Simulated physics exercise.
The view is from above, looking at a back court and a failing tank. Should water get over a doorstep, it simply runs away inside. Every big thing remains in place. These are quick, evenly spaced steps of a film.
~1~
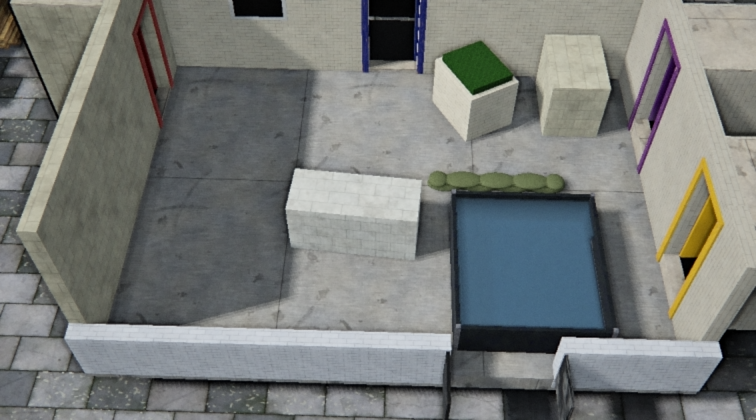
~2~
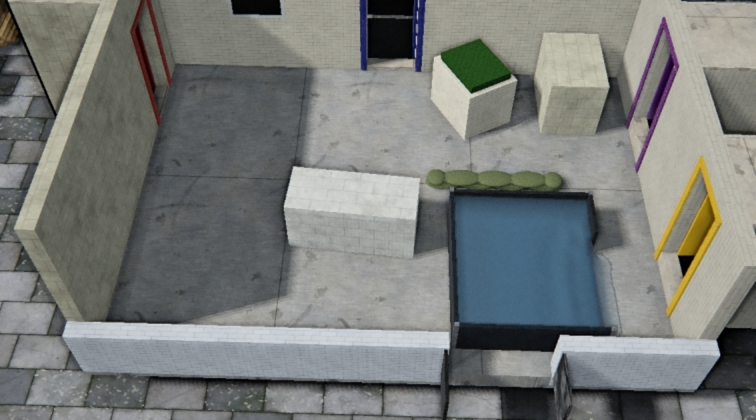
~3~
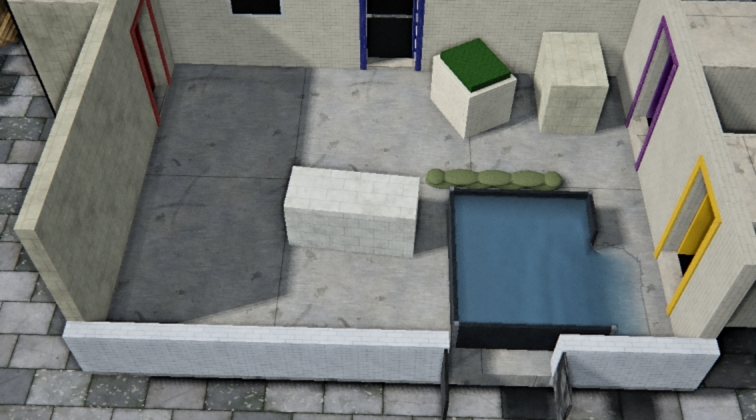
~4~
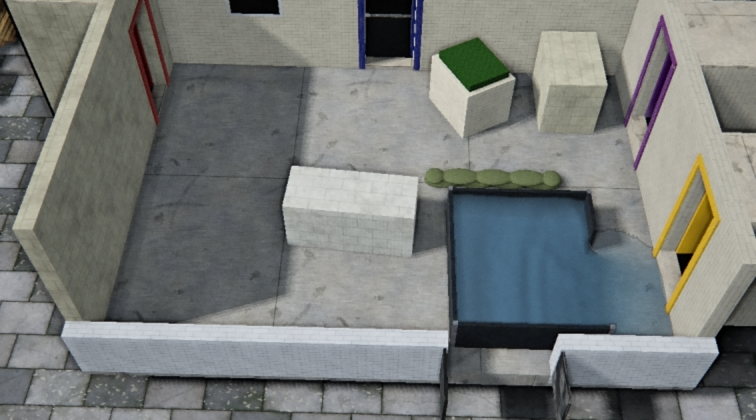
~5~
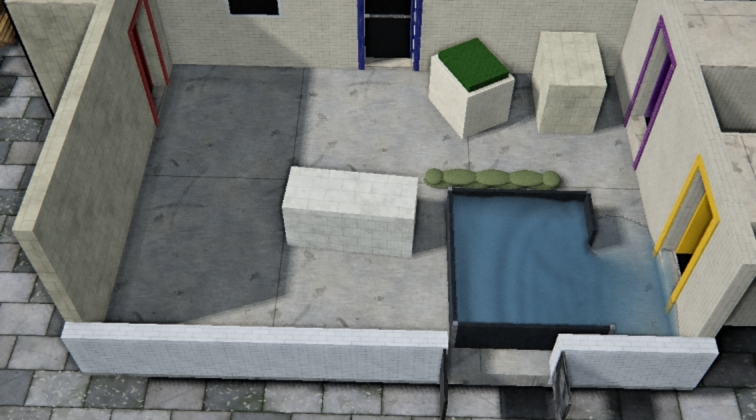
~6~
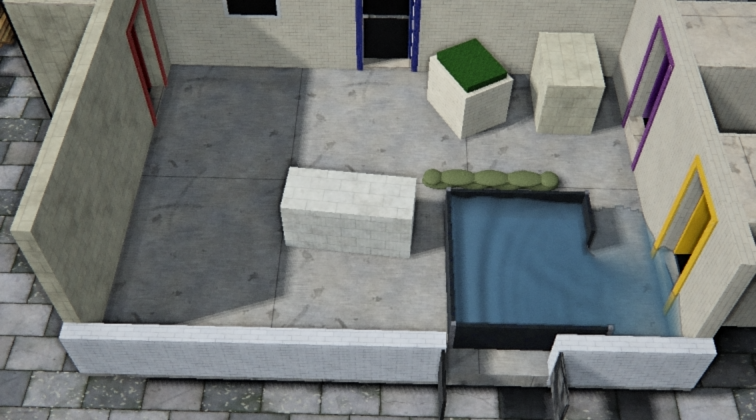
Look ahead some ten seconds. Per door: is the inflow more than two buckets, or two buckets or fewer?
Blue door - two or fewer; red door - two or fewer; yellow door - more than two; purple door - two or fewer.
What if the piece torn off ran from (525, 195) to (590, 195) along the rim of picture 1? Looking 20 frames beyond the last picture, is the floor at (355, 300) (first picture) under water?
Verdict: Not flooded.
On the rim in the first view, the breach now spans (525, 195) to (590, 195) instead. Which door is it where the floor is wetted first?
I'd name the purple one.
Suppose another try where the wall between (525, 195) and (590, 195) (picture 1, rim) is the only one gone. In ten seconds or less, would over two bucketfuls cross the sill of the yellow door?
Well, the yellow door comes up short this time.
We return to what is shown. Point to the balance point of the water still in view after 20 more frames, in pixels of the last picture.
Centre: Close to (563, 248).
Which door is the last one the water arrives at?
My answer: The red one.
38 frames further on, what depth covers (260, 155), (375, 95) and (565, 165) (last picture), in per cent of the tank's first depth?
In that order: 0, 4 and 20 per cent.
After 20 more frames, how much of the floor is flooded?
About 25 %.
A moment on, water covers 10 % of the floor; the blue door not reached, the red door not reached, the yellow door over two buckets in, the purple door not reached.
Next, water covers 20 % of the floor; the blue door not reached, the red door not reached, the yellow door far over two buckets in, the purple door wet at the sill, nothing in.
Then, water covers 25 % of the floor; the blue door not reached, the red door not reached, the yellow door far over two buckets in, the purple door wet at the sill, nothing in.
Later, water covers 45 % of the floor; the blue door wet at the sill, nothing in, the red door not reached, the yellow door far over two buckets in, the purple door wet at the sill, nothing in.
In the end, water covers 70 % of the floor; the blue door wet at the sill, nothing in, the red door wet at the sill, nothing in, the yellow door far over two buckets in, the purple door wet at the sill, nothing in.
